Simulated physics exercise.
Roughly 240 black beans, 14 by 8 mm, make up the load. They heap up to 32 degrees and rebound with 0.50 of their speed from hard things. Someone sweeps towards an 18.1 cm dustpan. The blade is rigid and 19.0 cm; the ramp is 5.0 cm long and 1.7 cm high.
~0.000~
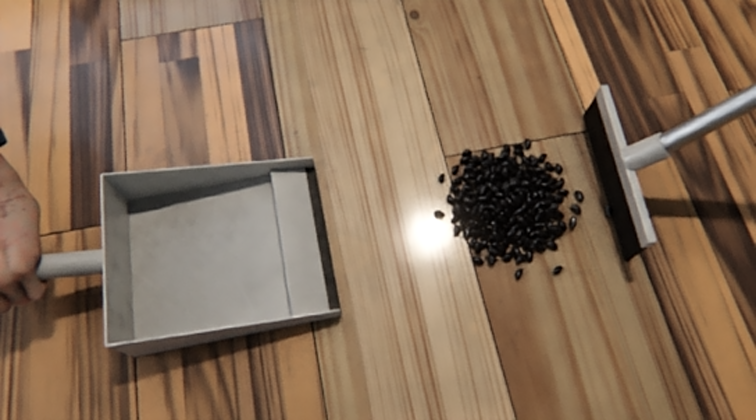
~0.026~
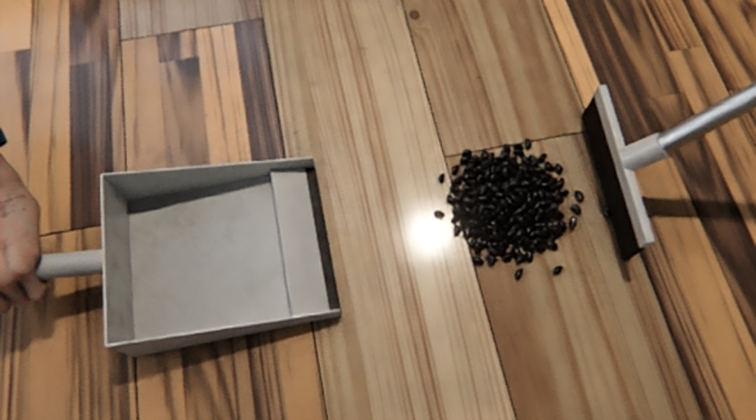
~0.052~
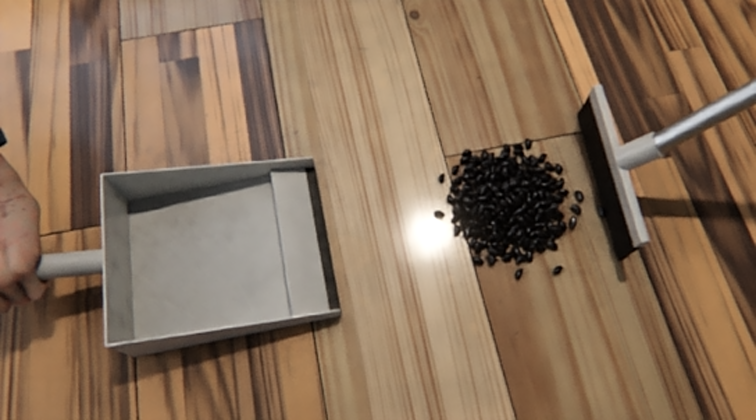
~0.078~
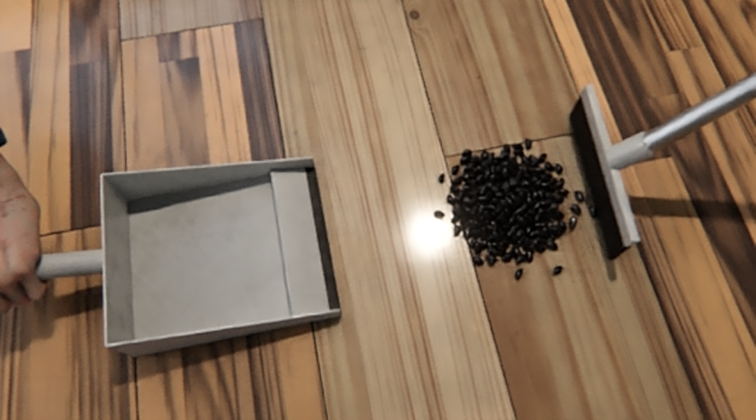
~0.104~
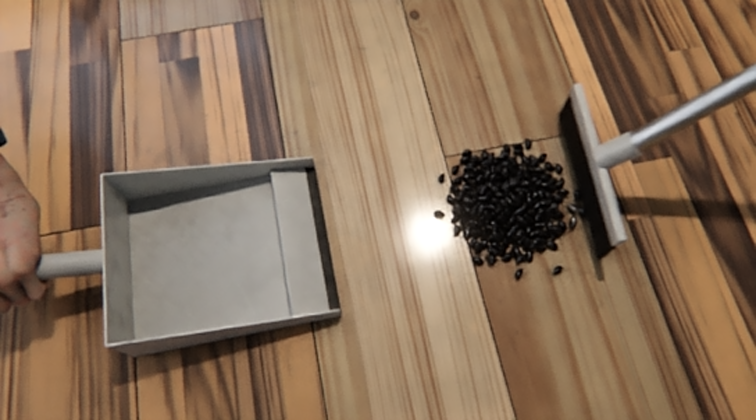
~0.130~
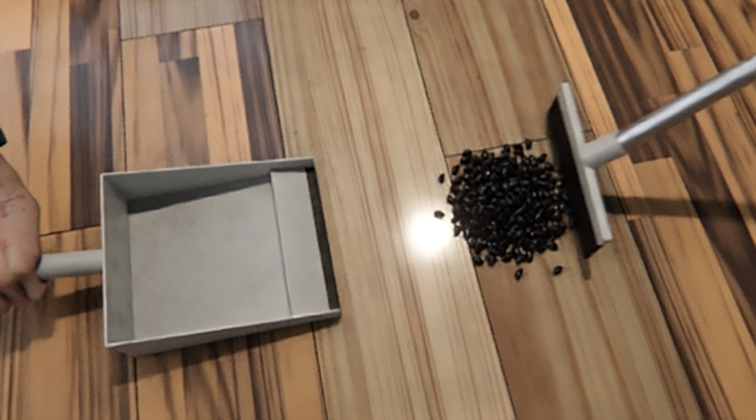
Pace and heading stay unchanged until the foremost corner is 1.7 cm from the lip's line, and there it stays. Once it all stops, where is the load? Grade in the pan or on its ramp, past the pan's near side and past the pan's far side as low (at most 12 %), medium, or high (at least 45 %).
Pan - medium; near side - low; far side - medium.
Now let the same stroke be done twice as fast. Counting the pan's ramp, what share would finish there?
Near 45 %.
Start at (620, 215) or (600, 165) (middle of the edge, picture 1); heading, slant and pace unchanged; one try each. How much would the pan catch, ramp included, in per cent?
Around 35 percent, then around 20 percent.
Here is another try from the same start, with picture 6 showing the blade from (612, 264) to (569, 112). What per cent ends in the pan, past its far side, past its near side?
Split: Pan = 15, far = 5, near = 25.
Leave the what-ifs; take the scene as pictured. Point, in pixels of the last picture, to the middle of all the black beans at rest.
Resting centre estimate: Around (317, 199).
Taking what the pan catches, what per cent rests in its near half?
Some 20 per cent.
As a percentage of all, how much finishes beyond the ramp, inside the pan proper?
Around 0 percent.
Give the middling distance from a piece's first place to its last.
It works out to some 22 cm.
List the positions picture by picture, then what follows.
The first picture shows blade from (647, 242) to (601, 94), moved 0.0 cm, 0 of the pieces shifted so far; middle of the pieces at (509, 196); pan at (213, 259).
The second picture shows blade from (645, 242) to (600, 94), moved 0.2 cm, 0 of the pieces shifted so far; middle of the pieces at (509, 196).
The third picture shows blade from (639, 242) to (595, 94), moved 0.8 cm, 1 of the pieces shifted so far; middle of the pieces at (509, 196).
The fourth picture shows blade from (630, 241) to (586, 93), moved 1.7 cm, 1 of the pieces shifted so far; middle of the pieces at (509, 196).
The fifth picture shows blade from (618, 241) to (575, 92), moved 3.0 cm, 2 of the pieces shifted so far; middle of the pieces at (509, 196).
The sixth picture shows blade from (603, 240) to (562, 92), moved 4.5 cm, 5 of the pieces shifted so far; middle of the pieces at (509, 196); pan at (213, 259). Its pace works out near 0.56 m/s, heading 15 degrees away from the viewer's side.
After 0.37 s, middle of the blade 16 cm from the lip; 0 % over the lip, far side 10 %, near side 5 %.
After 0.54 s, middle of the blade 7 cm from the lip; 0 % over the lip, far side 20 %, near side 5 %.
After 0.82 s, middle of the blade 2 cm from the lip; 30 % over the lip, far side 25 %, near side 5 %.
At rest (2.4 s), pan 30 %, near side 5 %, far side 25 %, in front of the lip or behind the blade 40 %.
